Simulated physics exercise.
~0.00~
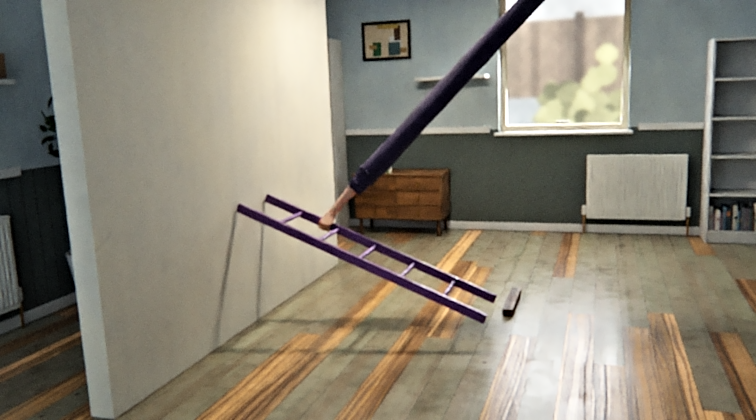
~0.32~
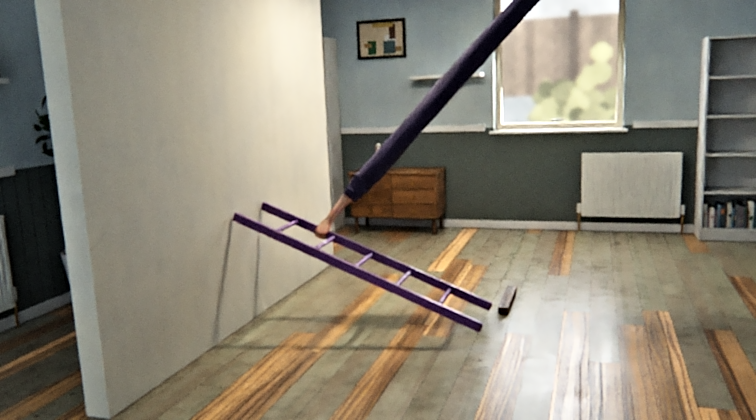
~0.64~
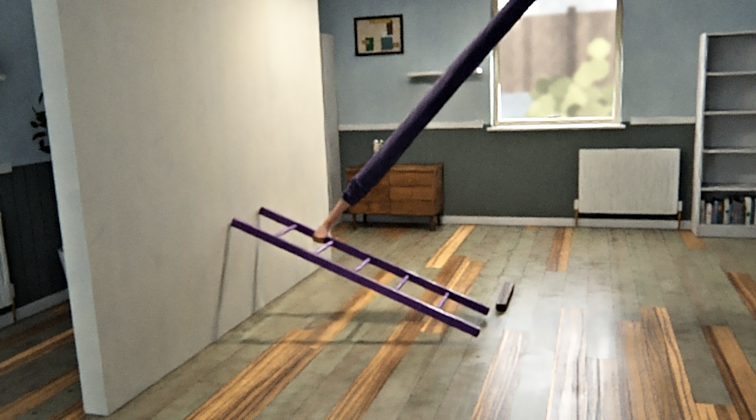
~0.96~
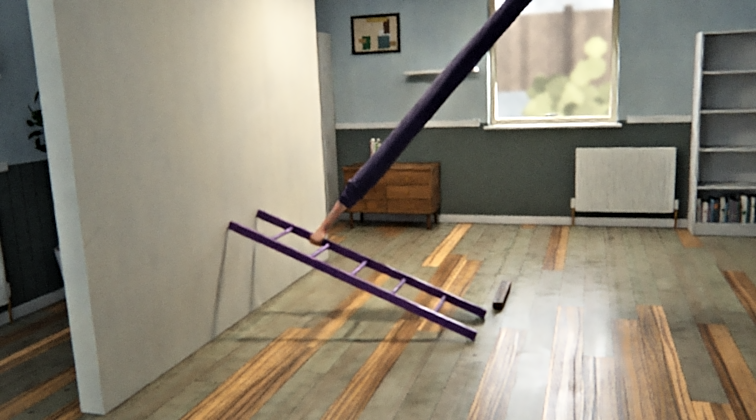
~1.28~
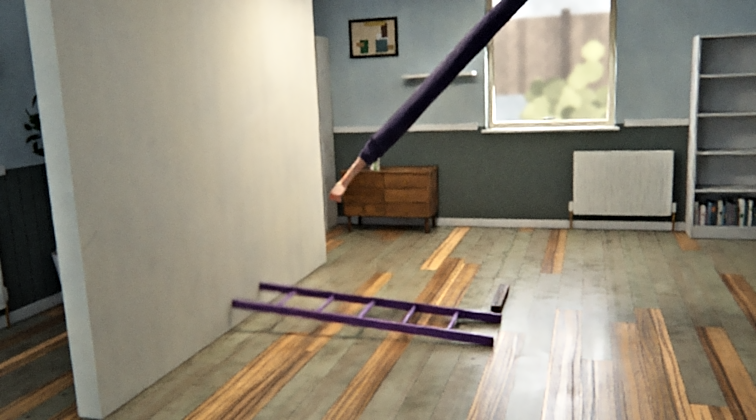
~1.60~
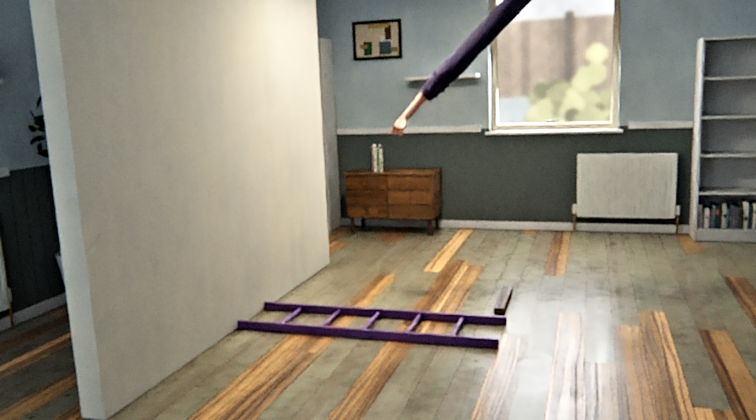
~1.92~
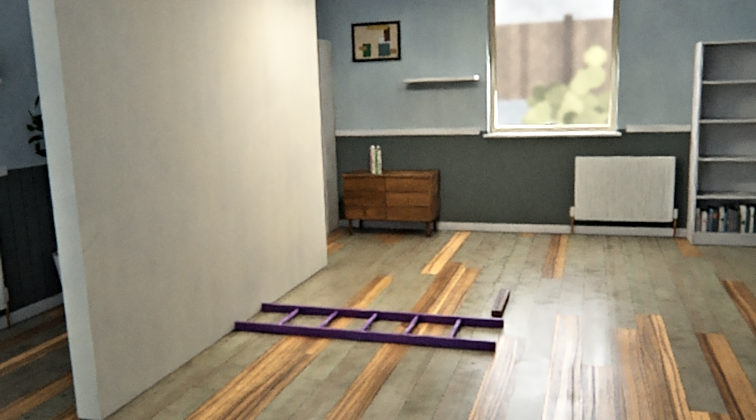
In a room with a patchy wooden floor, a hand holds a slanted purple ladder-like gate against a pale wall, its foot near a small dark strip, then lets go and withdraws as the gate slides down the wall and ends lying flat on the floor.
